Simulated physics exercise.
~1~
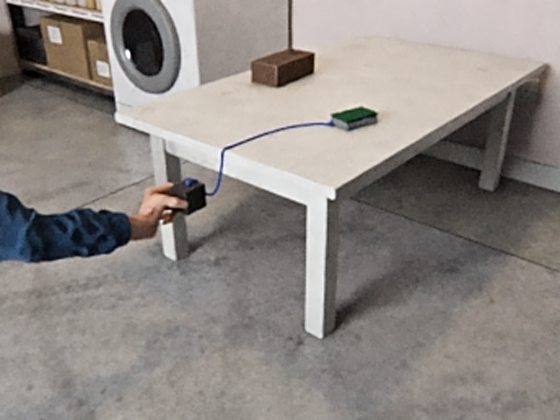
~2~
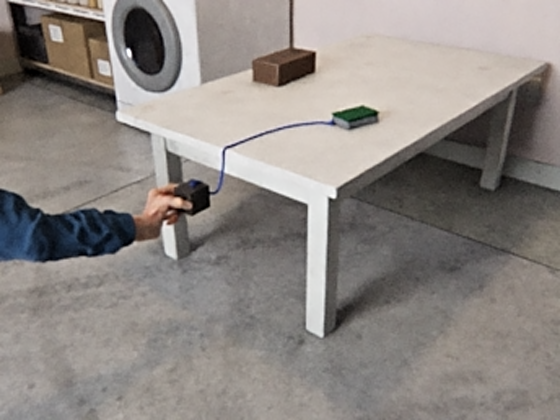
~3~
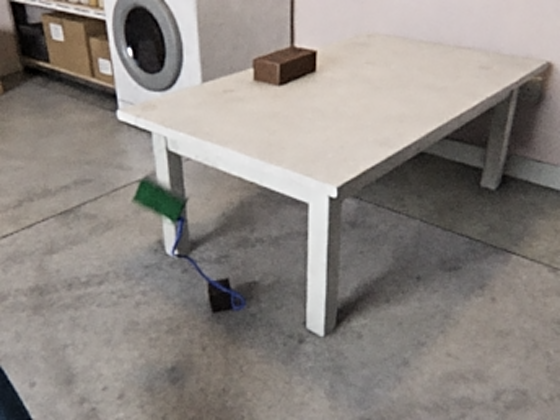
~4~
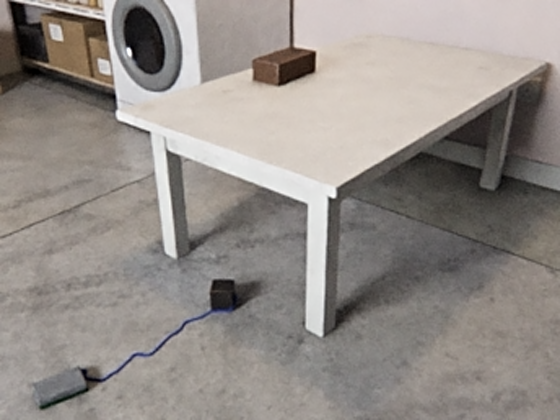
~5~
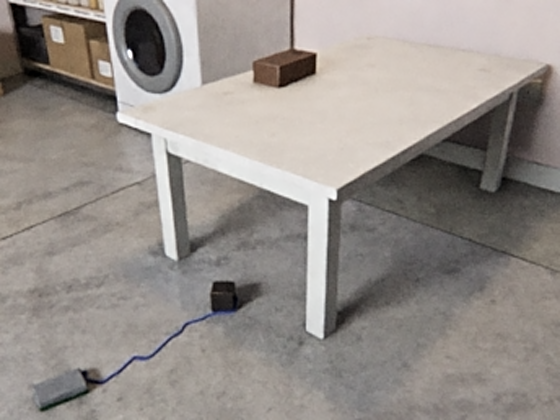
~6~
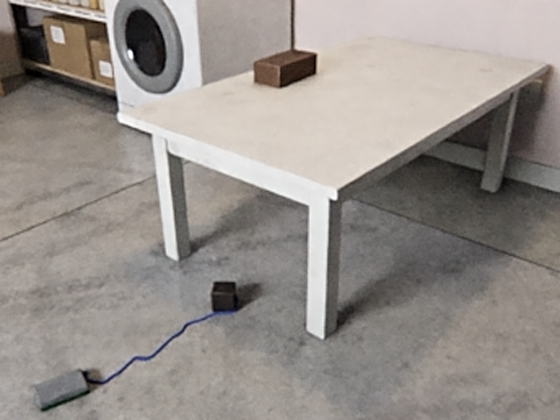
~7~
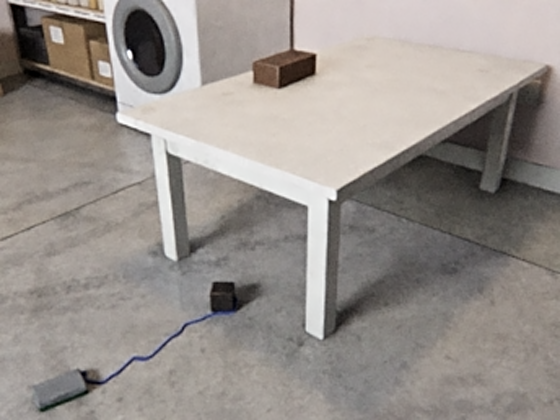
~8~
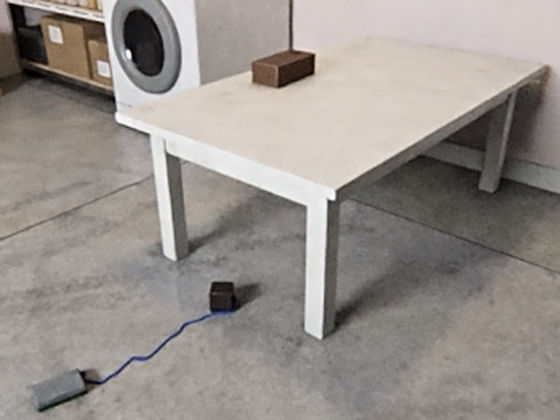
The footage shows a hand holding a black block beside a white table, a blue cord linking it to a green-topped sponge near a brick. The hand lets go, the block drops to the floor and the sponge is pulled off, landing overturned at lower left while the brick stays put.
